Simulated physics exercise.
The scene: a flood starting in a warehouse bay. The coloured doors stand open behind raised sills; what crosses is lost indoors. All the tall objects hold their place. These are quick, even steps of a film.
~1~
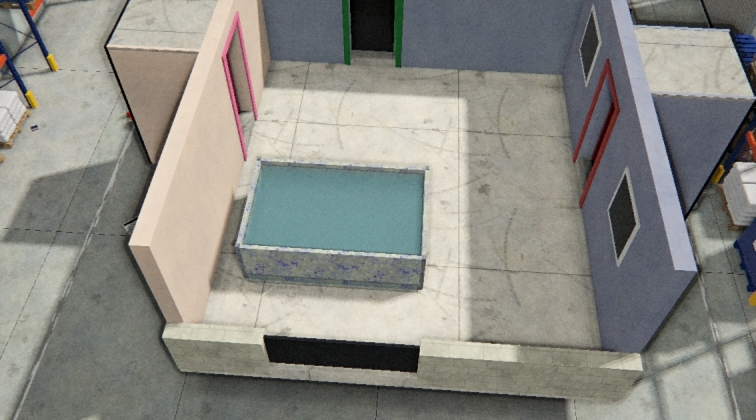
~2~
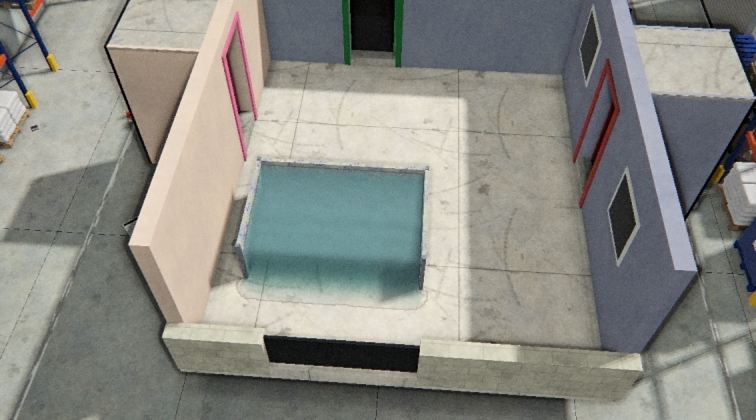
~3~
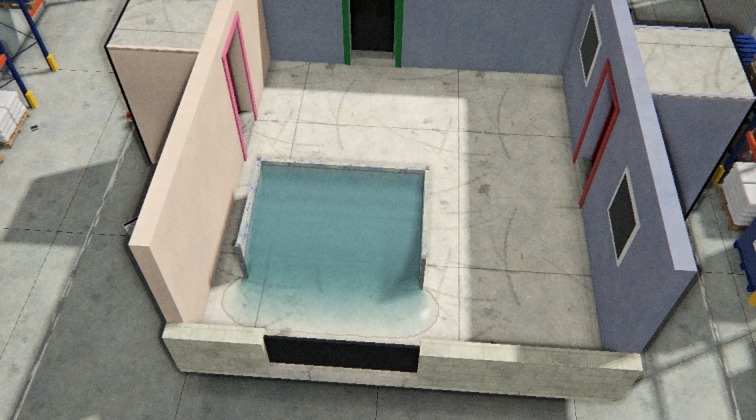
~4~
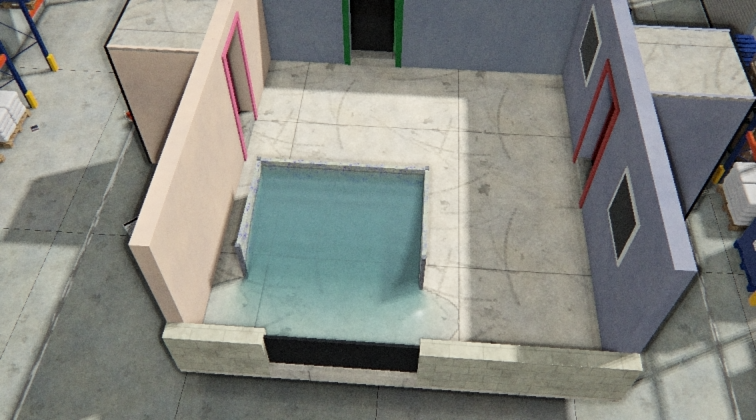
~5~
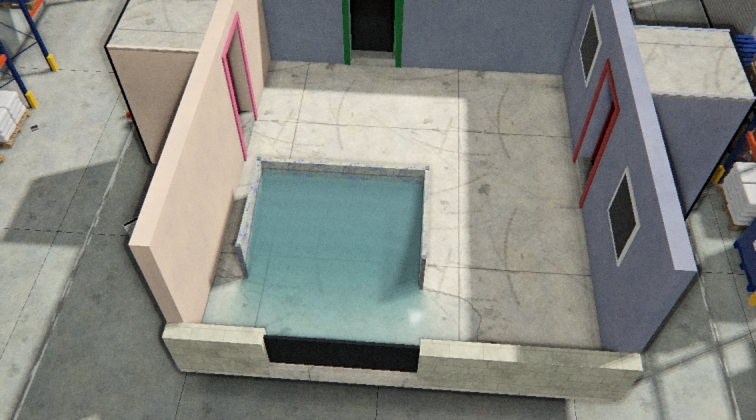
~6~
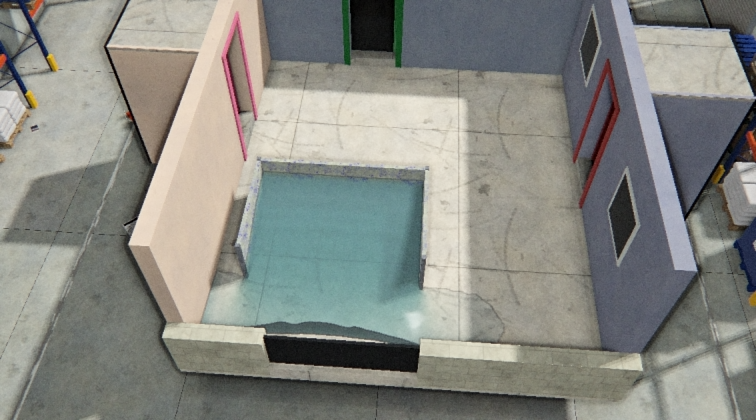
Water pours from the open front of a tank and spreads across the concrete floor.
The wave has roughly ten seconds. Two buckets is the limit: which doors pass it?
In the end: The green door stays under that; the red door stays under that; the pink door stays under that.
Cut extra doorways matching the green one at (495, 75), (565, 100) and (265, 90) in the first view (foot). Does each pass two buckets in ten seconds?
One after the other: Holds, stays under, keeps below it.
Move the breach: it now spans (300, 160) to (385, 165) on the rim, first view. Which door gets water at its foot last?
I say the door marked red.
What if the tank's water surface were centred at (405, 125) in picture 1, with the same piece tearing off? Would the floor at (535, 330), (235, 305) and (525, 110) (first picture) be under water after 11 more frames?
As listed: Flooded, under water, free of water.
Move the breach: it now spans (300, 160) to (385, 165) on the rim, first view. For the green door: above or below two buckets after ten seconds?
In short: The green one lets more in.
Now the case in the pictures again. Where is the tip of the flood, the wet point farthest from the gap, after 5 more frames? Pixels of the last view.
Close to (600, 375).
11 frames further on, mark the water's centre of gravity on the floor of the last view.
I would point to (349, 288).
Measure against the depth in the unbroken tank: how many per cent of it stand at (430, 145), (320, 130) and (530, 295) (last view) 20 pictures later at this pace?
In turn 0, 2 and 14 in a hundred.
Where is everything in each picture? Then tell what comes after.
Still water in the open tank at (337, 209), in the first picture.
Water pours out at (332, 270) and has run to (241, 282), in the second picture.
The front is at (228, 305), out from the gap at (333, 273), in the third picture.
The front is at (207, 307), out from the gap at (333, 274), in the fourth picture.
The front is at a hidden place, out from the gap at (333, 274), in the fifth picture.
Water pours out at (333, 275) and has run to a hidden place, in the sixth picture.
A moment on, water covers 20 % of the floor; the green door not reached, the red door not reached, the pink door not reached.
Next, water covers 35 % of the floor; the green door not reached, the red door not reached, the pink door wet at the sill, nothing in.
Then, water covers 60 % of the floor; the green door wet at the sill, nothing in, the red door wet at the sill, nothing in, the pink door wet at the sill, nothing in.
Later, water covers 90 % of the floor; the green door wet at the sill, nothing in, the red door wet at the sill, nothing in, the pink door wet at the sill, nothing in.
In the end, water covers 100 % of the floor; the green door wet at the sill, nothing in, the red door wet at the sill, nothing in, the pink door wet at the sill, nothing in.
